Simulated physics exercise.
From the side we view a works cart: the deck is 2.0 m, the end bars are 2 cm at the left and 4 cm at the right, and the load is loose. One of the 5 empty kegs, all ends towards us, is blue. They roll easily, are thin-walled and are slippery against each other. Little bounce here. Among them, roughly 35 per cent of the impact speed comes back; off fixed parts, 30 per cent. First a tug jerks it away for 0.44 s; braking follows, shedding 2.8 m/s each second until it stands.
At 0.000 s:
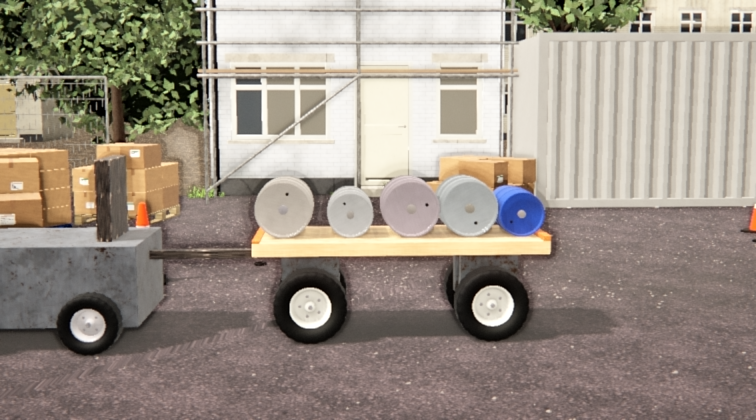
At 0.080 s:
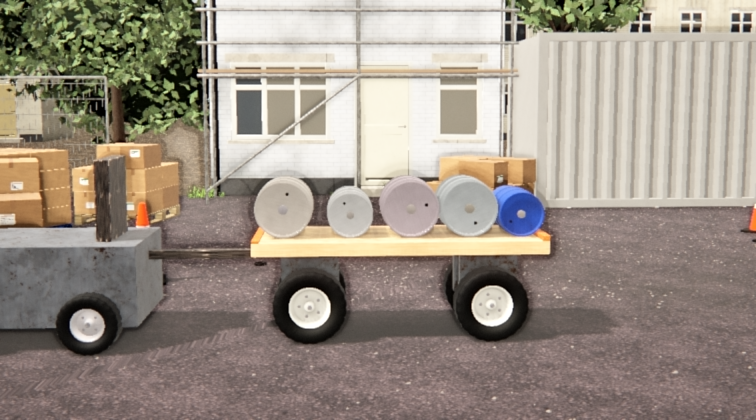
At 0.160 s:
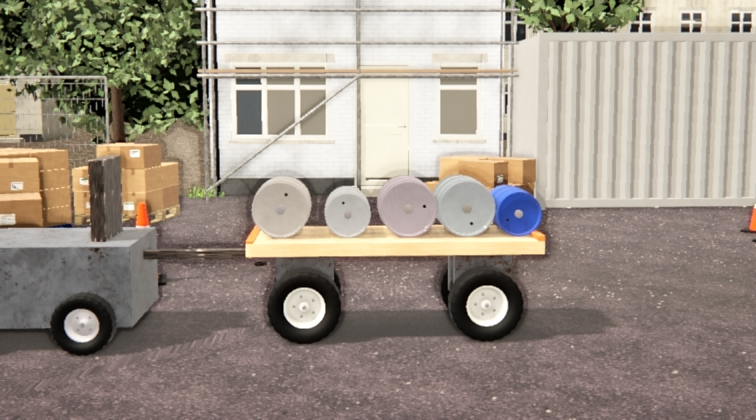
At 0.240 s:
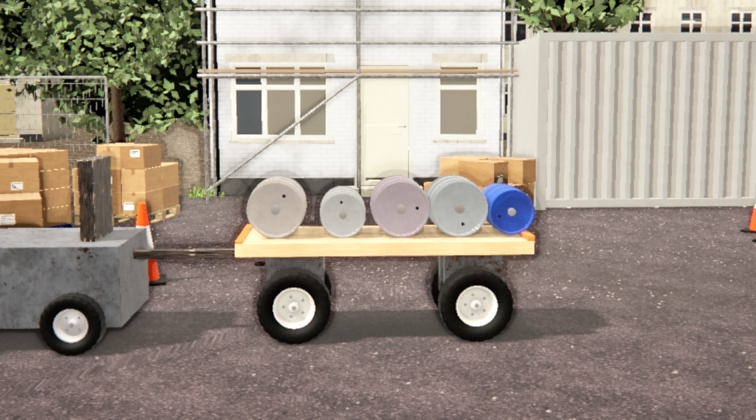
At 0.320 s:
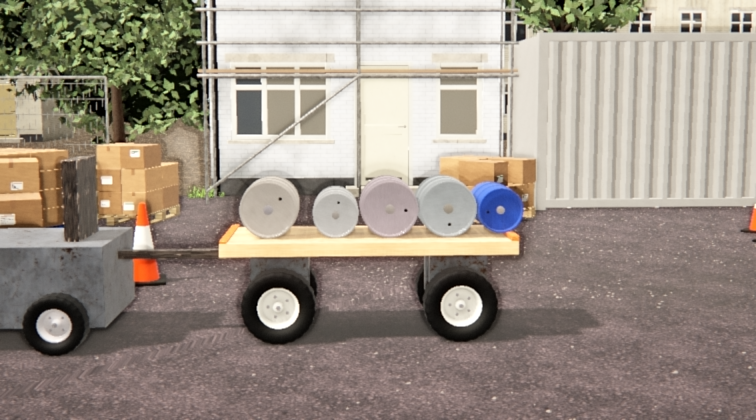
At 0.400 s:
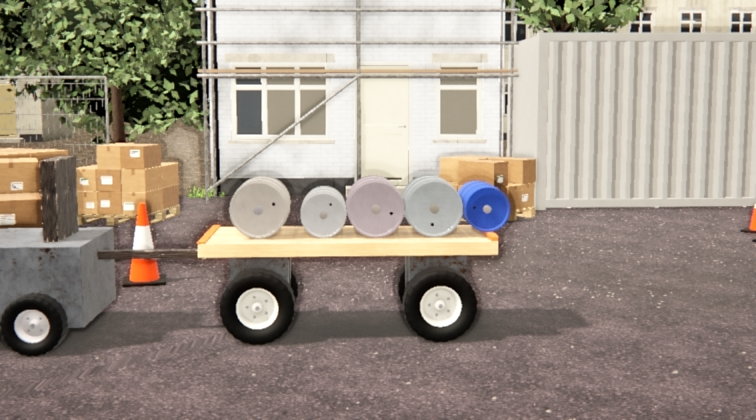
In a yard before a scaffolded white house, a flat cart stands hitched to a grey tug, carrying a row of five round kegs, the rightmost blue. The tug pulls the cart left, slowly, then faster, and the kegs travel along with it, rolling slightly on the deck.
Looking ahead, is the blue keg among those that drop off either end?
My guess is it ends up off the cart.
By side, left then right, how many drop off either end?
Tally: Left 2 / right 1.
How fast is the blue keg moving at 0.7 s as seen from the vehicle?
Close to 2.0 m/s at that moment.
After 0.7 s, blue is over the right bar and falling; 1 gone from the cart.
After 0.9 s, blue is over the right bar and down; 1 gone from the cart.
At rest (5.0 s), blue is over the right bar and down; 3 gone from the cart.
